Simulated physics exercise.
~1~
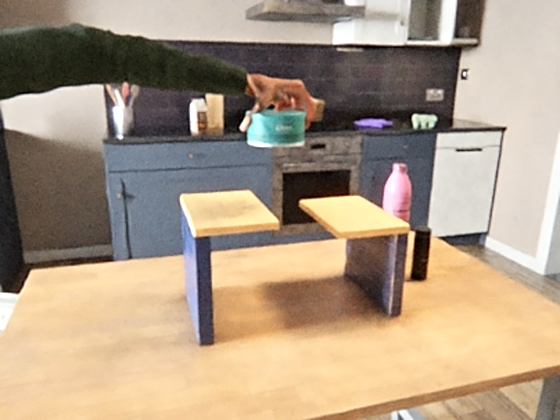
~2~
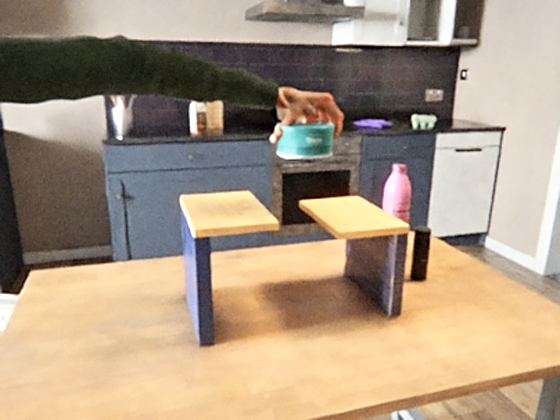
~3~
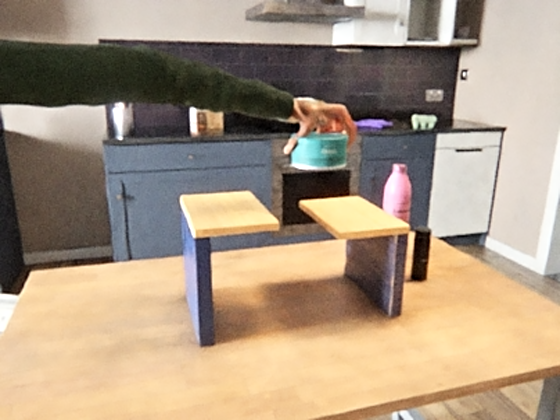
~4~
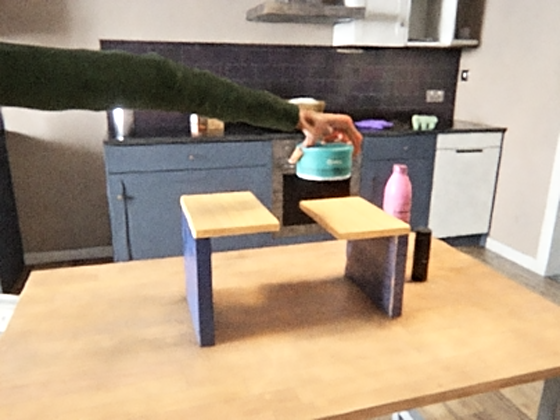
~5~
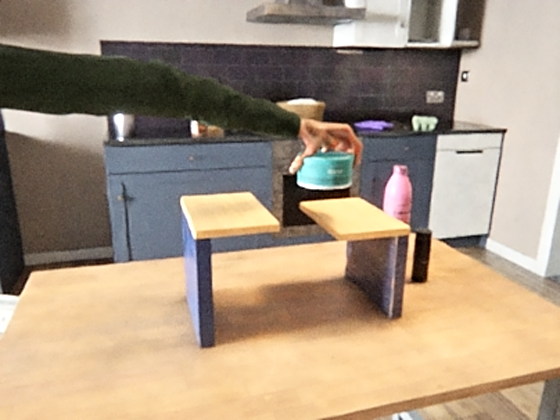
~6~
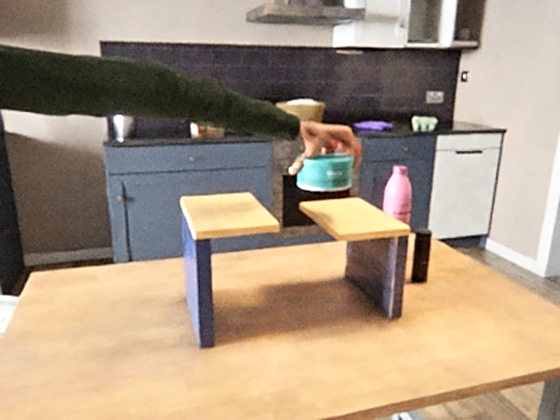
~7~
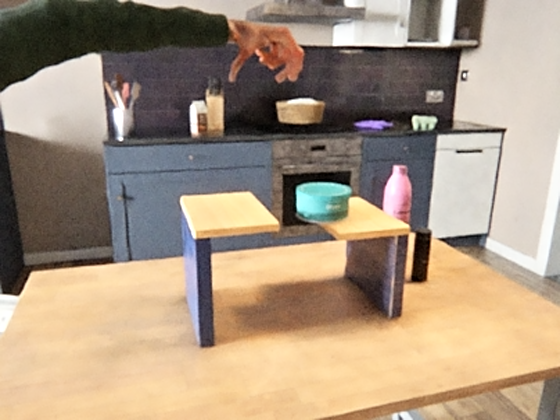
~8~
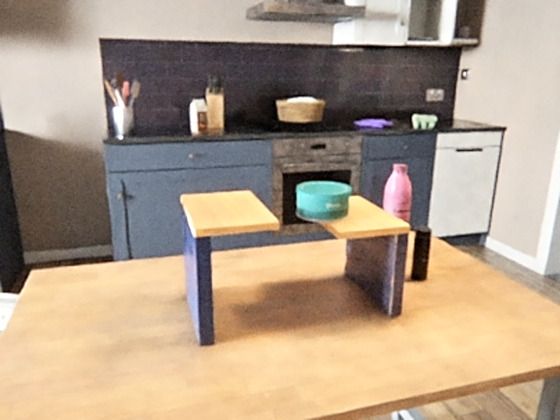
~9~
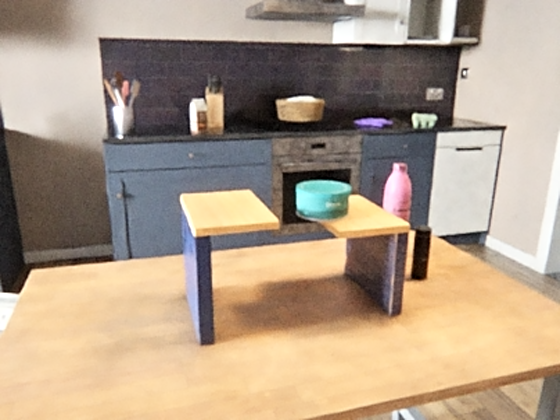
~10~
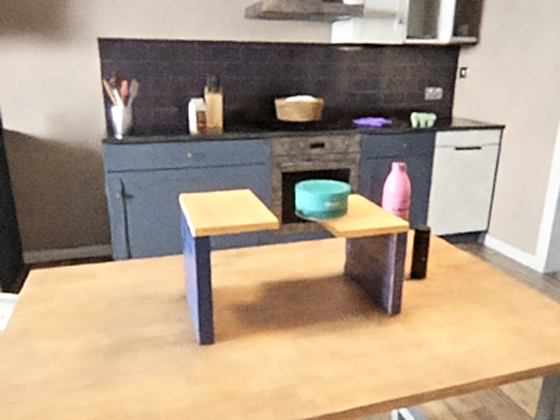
In a kitchen, a hand carries a turquoise tub rightward above two wooden-topped supports on a table, lowers it, then lets go and withdraws. The tub stays lodged at the right support's inner edge, while the pink bottle and black shaker remain in place.
